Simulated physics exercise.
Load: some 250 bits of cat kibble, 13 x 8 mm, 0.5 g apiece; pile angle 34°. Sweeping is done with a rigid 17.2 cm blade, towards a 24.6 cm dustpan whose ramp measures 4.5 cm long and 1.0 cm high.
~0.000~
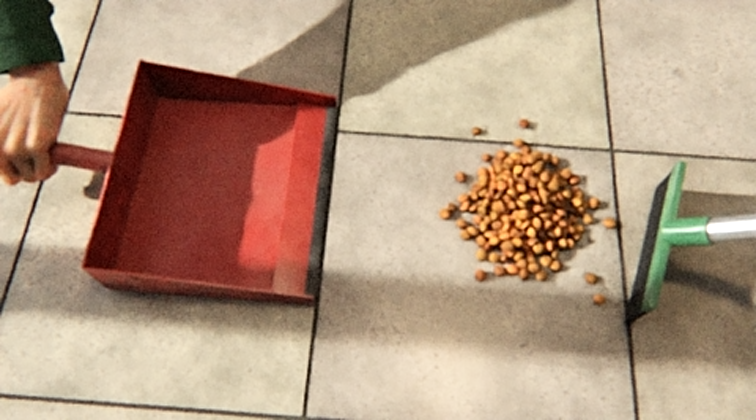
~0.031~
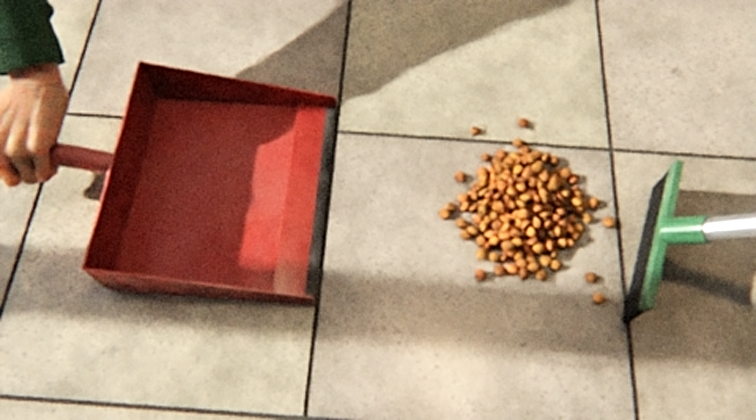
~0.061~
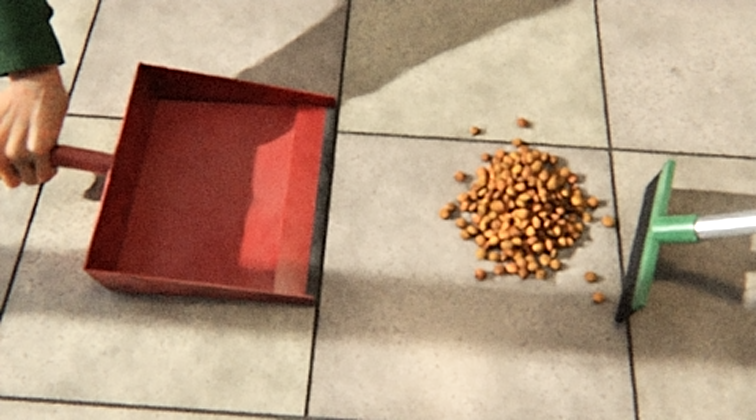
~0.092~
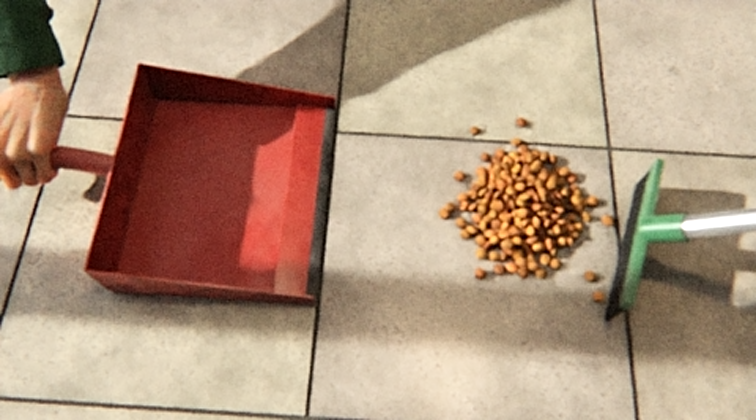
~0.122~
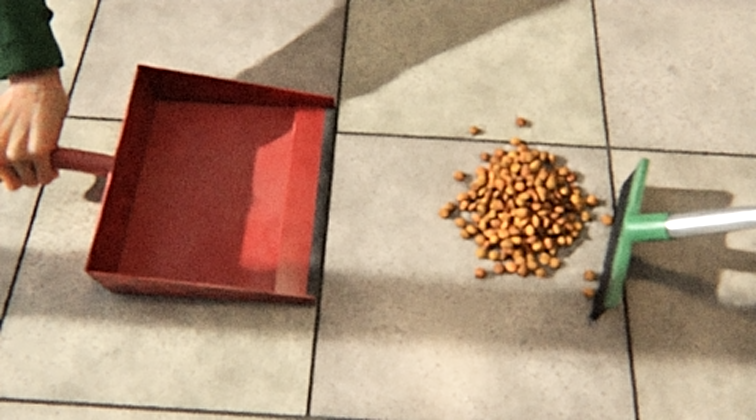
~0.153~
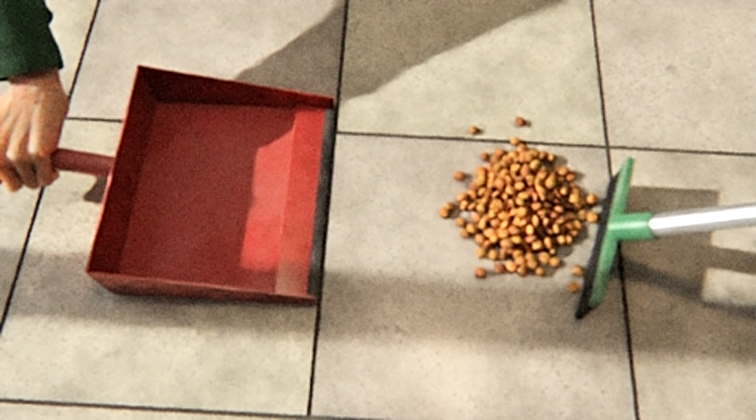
Green squeegee sliding left across floor tiles to the edge of a kibble pile, while a hand holds a red dustpan still.
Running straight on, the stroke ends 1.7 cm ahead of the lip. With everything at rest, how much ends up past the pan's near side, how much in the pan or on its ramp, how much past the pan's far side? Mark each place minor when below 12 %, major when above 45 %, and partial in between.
Near side - minor; pan - minor; far side - minor.
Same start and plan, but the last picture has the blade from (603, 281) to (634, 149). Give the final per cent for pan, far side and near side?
Pan: 20, far side: 30, near side: 0.
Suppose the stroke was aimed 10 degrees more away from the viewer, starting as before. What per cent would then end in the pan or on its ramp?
My guess is some 20 percent.
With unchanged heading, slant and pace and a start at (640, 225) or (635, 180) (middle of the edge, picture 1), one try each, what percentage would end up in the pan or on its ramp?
About 15 and 20 per cent.
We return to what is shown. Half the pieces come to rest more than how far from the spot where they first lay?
Some 16 cm.
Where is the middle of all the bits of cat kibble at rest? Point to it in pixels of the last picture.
Near (371, 174).
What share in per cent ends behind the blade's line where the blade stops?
About 45 per cent.
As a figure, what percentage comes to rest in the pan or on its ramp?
About 5 per cent.
Then, at 0.42 s, middle of the blade 17 cm from the lip; 0 % over the lip, far side 0 %, near side 0 %.
After 0.59 s, middle of the blade 9 cm from the lip; 0 % over the lip, far side 0 %, near side 0 %.
After 0.89 s, middle of the blade 4 cm from the lip; 5 % over the lip, far side 0 %, near side 0 %.
At rest (1.2 s), near side 0 %, pan 5 %, far side 0 %, in front of the lip or behind the blade 95 %.
